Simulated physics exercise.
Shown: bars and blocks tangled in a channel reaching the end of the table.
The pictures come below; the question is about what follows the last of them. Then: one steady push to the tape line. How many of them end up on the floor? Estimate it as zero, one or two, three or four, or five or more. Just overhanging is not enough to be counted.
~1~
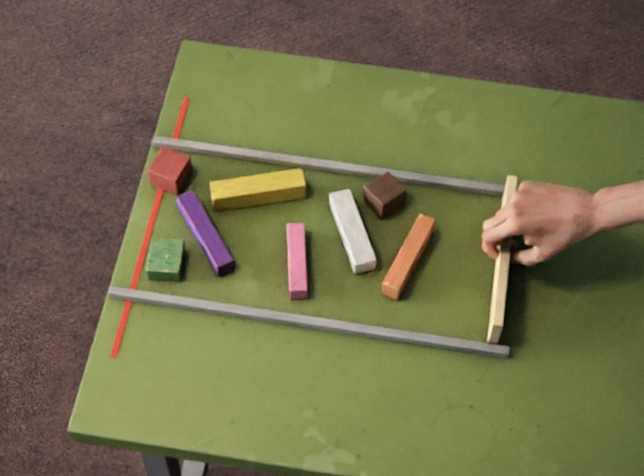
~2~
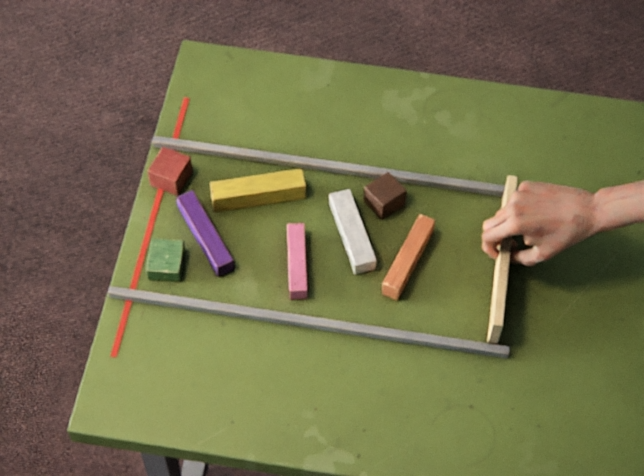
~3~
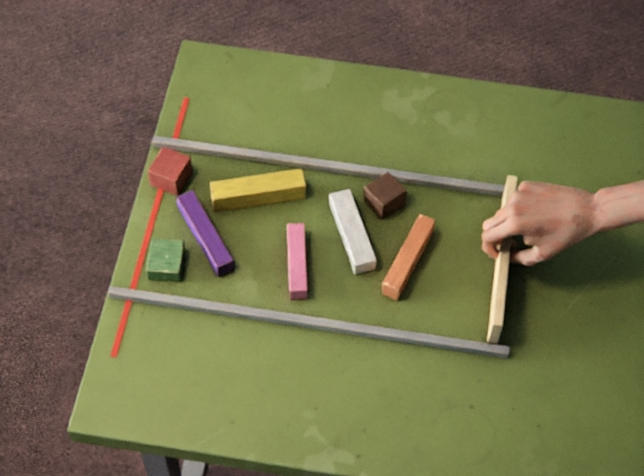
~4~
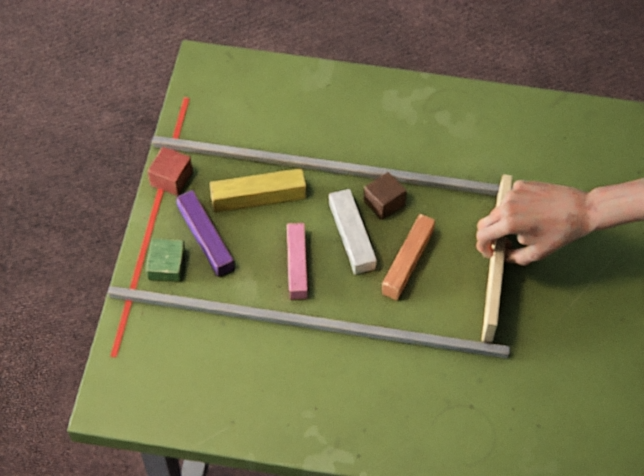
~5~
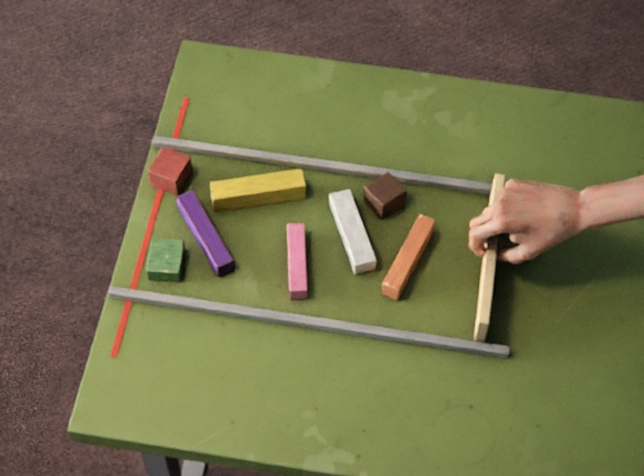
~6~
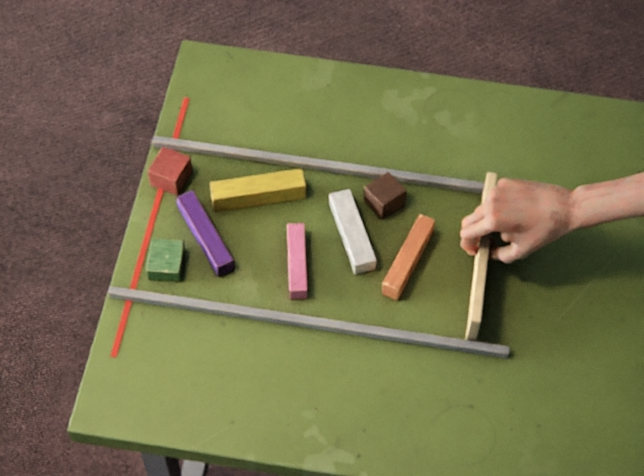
Over four drop.
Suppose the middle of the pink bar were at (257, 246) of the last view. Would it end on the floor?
It drops down.
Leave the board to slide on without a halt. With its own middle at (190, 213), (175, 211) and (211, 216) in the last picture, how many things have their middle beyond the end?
Going through the three places, I get 3, 4 and 2.
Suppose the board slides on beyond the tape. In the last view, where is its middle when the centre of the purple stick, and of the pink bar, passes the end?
I'd put it close to (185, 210), and close to (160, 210) for the other one.
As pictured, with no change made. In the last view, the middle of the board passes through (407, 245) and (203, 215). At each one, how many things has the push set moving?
At the first spot 1, then 8.
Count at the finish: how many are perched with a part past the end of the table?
Tally: 1.
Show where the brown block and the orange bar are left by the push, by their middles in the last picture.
Final pixels, roughly: (151, 152) for the first, (142, 218) for the other.
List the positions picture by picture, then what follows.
Red block (170, 171); green block (166, 260); purple stick (205, 233); board (503, 259); tape (152, 219), in the first picture.
Green block (166, 260); white bar (352, 231), in the second picture.
Purple stick (205, 233); board (503, 259), in the third picture.
Red block (170, 171); yellow bar (258, 191), in the fourth picture.
Green block (166, 260); orange bar (409, 256), in the fifth picture.
Red block (170, 171); green block (166, 260); purple stick (205, 233); board (482, 256); tape (152, 219), in the sixth picture.
A little later, none off yet; red block at rest near (170, 171); green block at rest near (166, 260); purple stick moving near (201, 234).
When it is over, the number that fall off is five or more; down, white bar, pink bar, yellow bar, purple stick, green block and red block.
